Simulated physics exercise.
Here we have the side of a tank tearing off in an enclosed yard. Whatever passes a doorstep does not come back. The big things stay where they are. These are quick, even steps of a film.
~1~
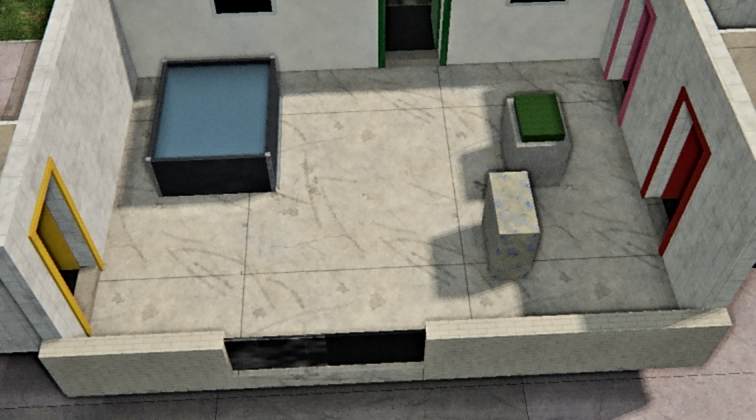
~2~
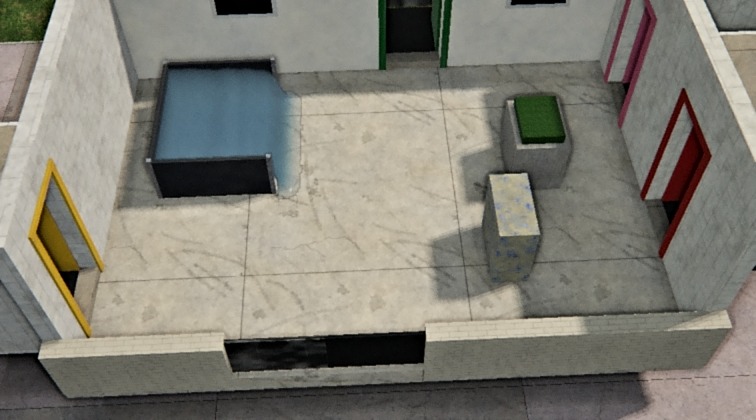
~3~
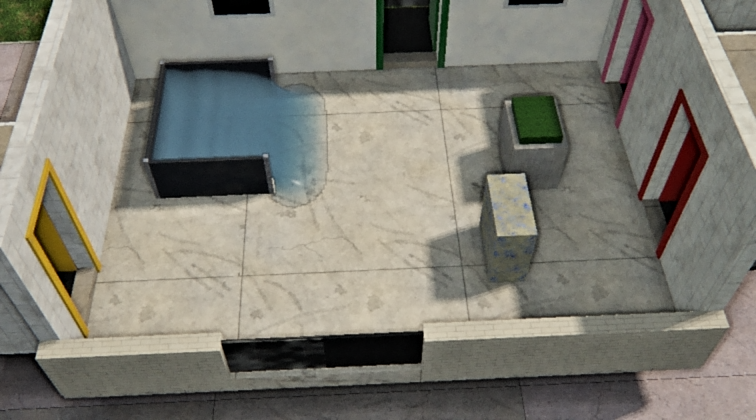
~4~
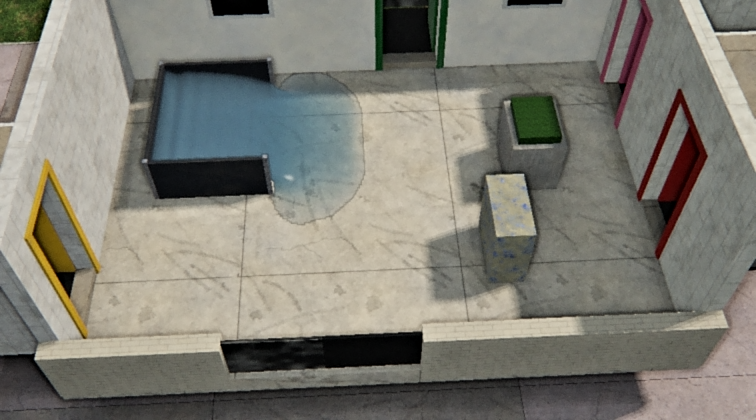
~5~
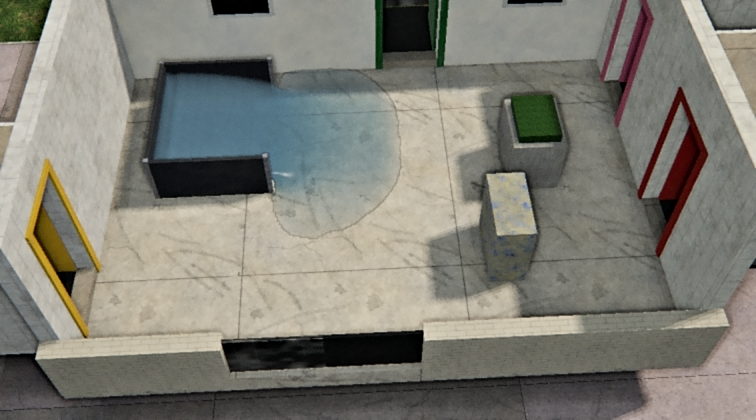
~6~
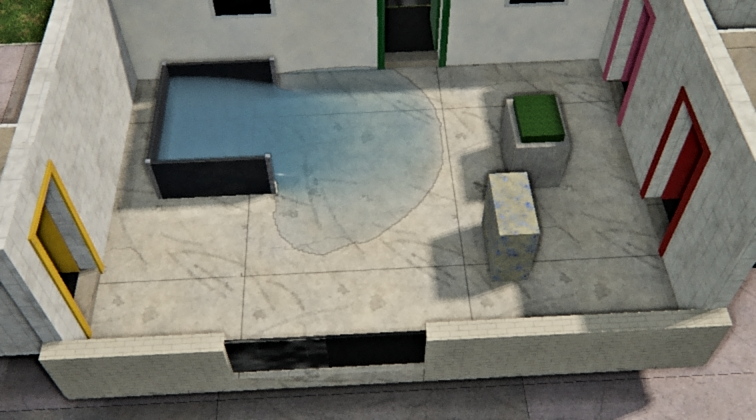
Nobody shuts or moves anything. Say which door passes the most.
Most goes in at the pink door.
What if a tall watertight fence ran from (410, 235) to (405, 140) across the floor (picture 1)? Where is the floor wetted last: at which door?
It is the yellow one.
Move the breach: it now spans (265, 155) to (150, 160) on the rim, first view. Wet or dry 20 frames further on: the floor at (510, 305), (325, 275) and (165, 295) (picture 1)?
As listed: Flooded, covered, covered.
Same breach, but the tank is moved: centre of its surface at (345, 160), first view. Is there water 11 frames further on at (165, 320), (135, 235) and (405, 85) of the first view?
As listed: No water, clear, not flooded.
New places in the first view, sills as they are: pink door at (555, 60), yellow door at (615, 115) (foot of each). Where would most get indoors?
I say the pink-painted one.
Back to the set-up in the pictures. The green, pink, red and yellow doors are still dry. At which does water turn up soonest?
I say the green one.
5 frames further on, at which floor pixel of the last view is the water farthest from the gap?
Near (598, 116).
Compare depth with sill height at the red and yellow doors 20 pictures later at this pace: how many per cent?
About 180 and 0 per cent.
A moment on, water covers 40 % of the floor; green door wet at the sill, nothing in, pink door not reached, yellow door not reached, red door not reached.
Next, water covers 55 % of the floor; green door wet at the sill, nothing in, pink door some in, yellow door not reached, red door wet at the sill, nothing in.
Then, water covers 60 % of the floor; green door a trickle in, pink door a lot in, yellow door not reached, red door some in.
Later, water covers 80 % of the floor; green door a trickle in, pink door a lot in, yellow door not reached, red door some in.
In the end, water covers 95 % of the floor; green door a trickle in, pink door a lot in, yellow door wet at the sill, nothing in, red door a lot in; the pink door has let in the most.
